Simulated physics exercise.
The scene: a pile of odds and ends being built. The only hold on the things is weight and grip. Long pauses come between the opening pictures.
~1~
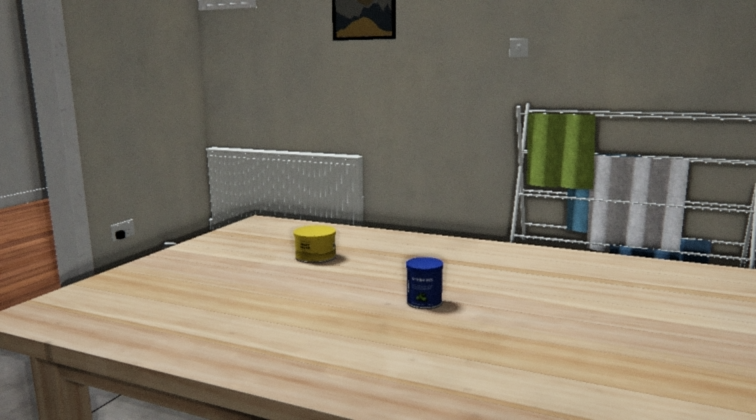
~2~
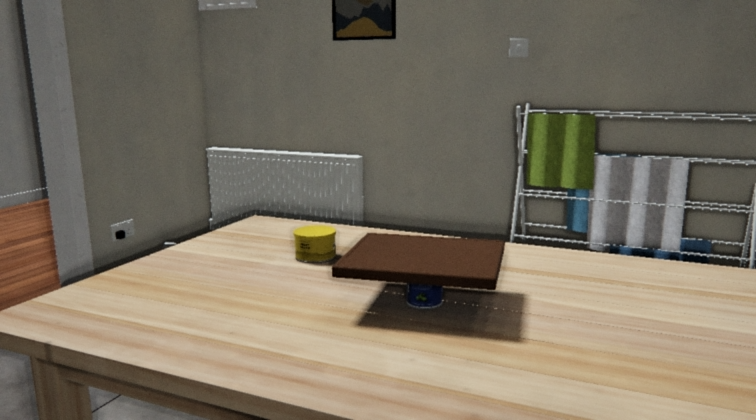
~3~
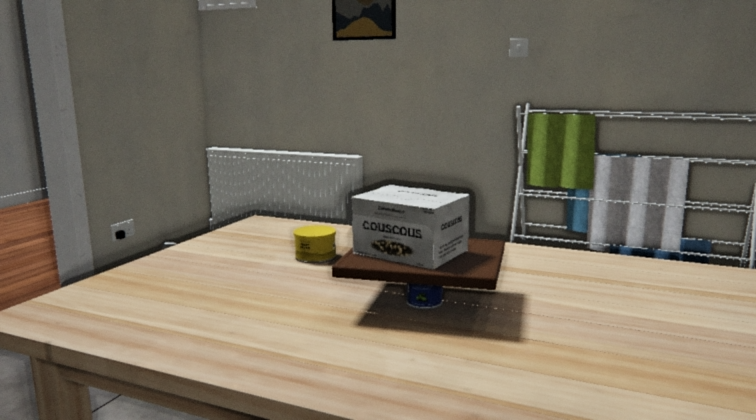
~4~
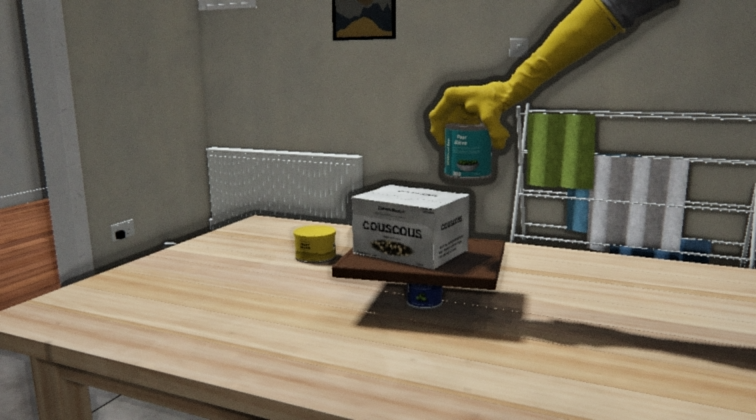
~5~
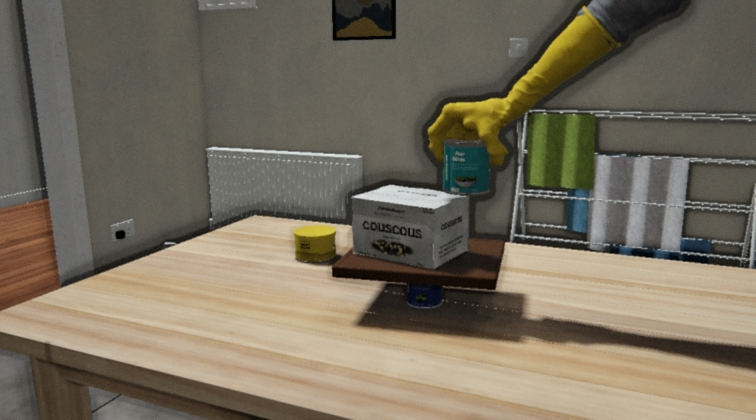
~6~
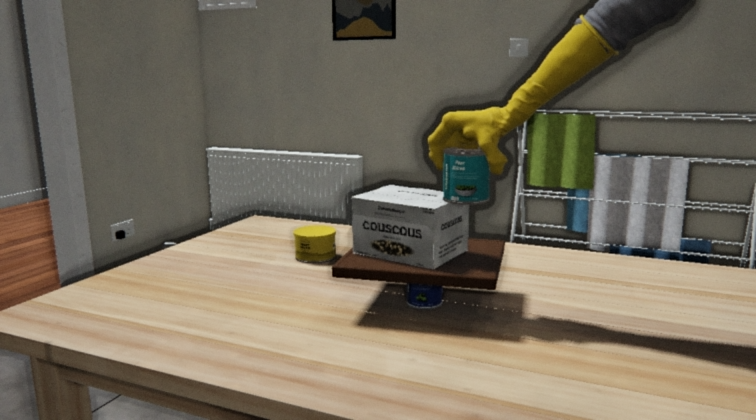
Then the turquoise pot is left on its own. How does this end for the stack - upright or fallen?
Short answer: It's not safe.
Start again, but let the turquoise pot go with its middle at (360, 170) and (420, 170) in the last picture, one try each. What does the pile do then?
First try: It comes apart; second try: It holds.
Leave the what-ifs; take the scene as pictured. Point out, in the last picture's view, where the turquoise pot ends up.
I'd say around (656, 333) in the last view.
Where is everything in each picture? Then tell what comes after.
The last thing is not in view yet, in the first picture.
The last thing is not in view yet; brown tray (424, 258), in the second picture.
The last thing is not in view yet; white box (411, 224), in the third picture.
Coming down; turquoise pot (469, 151); brown tray (424, 258), in the fourth picture.
Coming down; turquoise pot (467, 167); white box (411, 224), in the fifth picture.
Set down, still held; turquoise pot (466, 175); brown tray (424, 258), in the sixth picture.
Then, 0.40 s on from there, turquoise pot now fallen; white box turned 8° from how it was put; brown tray turned 8° from how it was put.
Then, 0.60 s on from there, brown tray turned 4° from how it was put; white box turned 4° from how it was put.
Then, 0.90 s on from there, white box turned 5° from how it was put; brown tray turned 5° from how it was put; blue tin turned 5° from how it was put.
Then, 1.50 s on from there, things are still on the move.
In the end, fallen, turquoise pot; the other 4 unmoved. At the end, from the last picture's camera, turquoise pot near (656, 333). The pile comes apart.
